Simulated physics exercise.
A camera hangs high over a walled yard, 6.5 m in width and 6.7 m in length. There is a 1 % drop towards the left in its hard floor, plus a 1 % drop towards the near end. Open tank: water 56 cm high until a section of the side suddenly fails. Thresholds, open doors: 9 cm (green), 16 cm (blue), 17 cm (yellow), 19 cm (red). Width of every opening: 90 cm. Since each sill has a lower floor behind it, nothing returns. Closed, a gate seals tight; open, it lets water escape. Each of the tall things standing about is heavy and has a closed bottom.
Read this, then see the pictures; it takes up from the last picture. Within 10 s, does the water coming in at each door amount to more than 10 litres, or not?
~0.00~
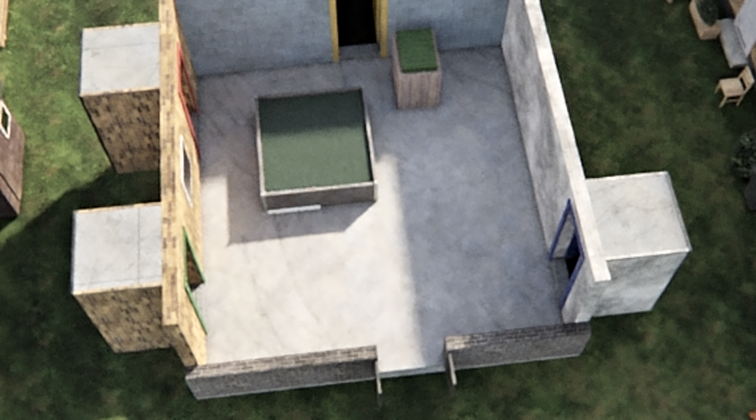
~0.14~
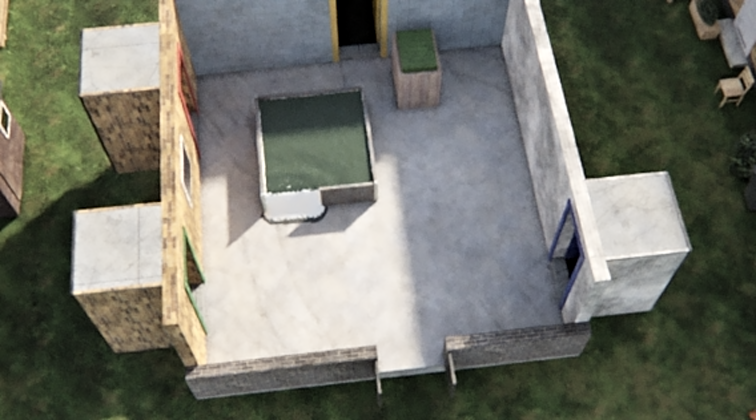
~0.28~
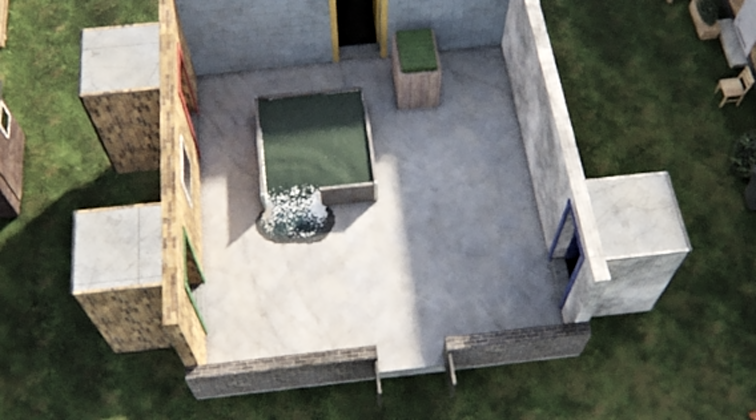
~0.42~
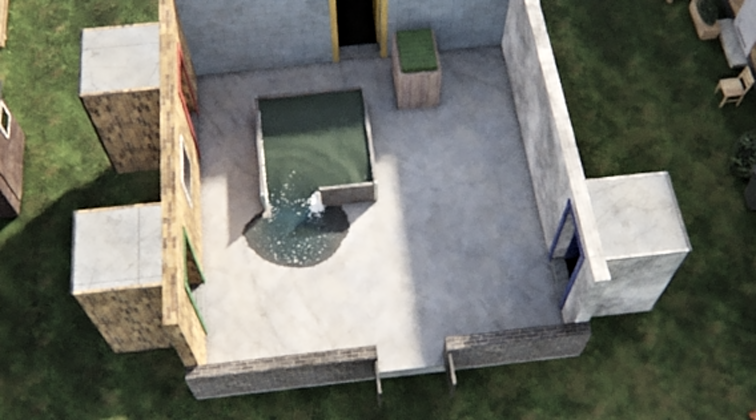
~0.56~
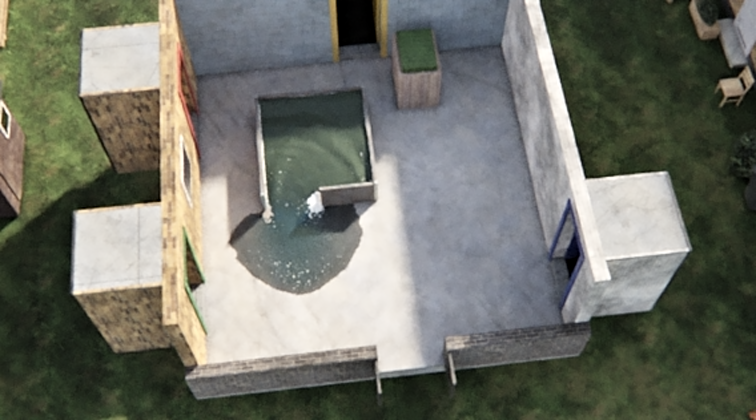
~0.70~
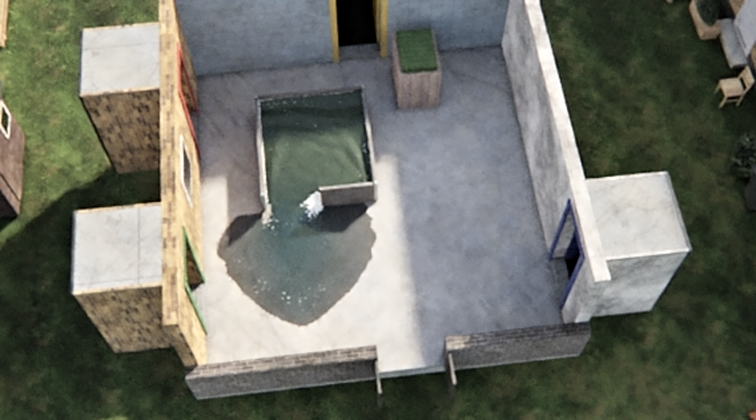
At the end, at the green door the inflow will break the limit, at the blue door the inflow will remain within the limit, at the yellow door the inflow will remain within the limit, at the red door the inflow will remain within the limit.
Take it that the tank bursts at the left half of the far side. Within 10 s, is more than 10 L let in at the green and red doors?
Well, against that limit, at green it's within bounds, and at red it's within bounds.
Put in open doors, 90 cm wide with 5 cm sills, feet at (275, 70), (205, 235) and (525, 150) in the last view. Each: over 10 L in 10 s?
In that order: Short of it, beyond it, short of it.
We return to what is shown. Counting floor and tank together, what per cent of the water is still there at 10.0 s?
I'd put it at some 80 percent still there.
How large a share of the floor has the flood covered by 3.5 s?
Covered: Roughly 30 %.
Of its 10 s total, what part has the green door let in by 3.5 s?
By then it's near 25% of the total.
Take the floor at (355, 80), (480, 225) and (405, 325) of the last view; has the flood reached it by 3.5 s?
Status of the three spots: Free of it, free of it, inundated.
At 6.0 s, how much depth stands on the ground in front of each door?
Depths: Green door 17 cm, blue door 12 cm, yellow door 0 cm, red door 2 cm.
After 1.4 s water covers 25 % of the floor and is deepest (33 cm) near (286, 218); green door 9 cm at the sill, 0 L in, blue door not reached, yellow door not reached, red door not reached.
After 2.2 s water covers 30 % of the floor and is deepest (42 cm) near (208, 379); green door 15 cm at the sill, 15 L in, blue door not reached, yellow door not reached, red door not reached.
After 3.5 s water covers 30 % of the floor and is deepest (24 cm) near (268, 372); green door 21 cm at the sill, 57 L in, blue door not reached, yellow door not reached, red door not reached.
After 6.0 s water covers 55 % of the floor and is deepest (19 cm) near (208, 379); green door 17 cm at the sill, 159 L in, blue door 12 cm at the sill, 0 L in, yellow door not reached, red door 2 cm at the sill, 0 L in.
After 10.0 s water covers 85 % of the floor and is deepest (14 cm) near (208, 379); green door 12 cm at the sill, 226 L in, blue door 6 cm at the sill, 0 L in, yellow door not reached, red door 4 cm at the sill, 0 L in.
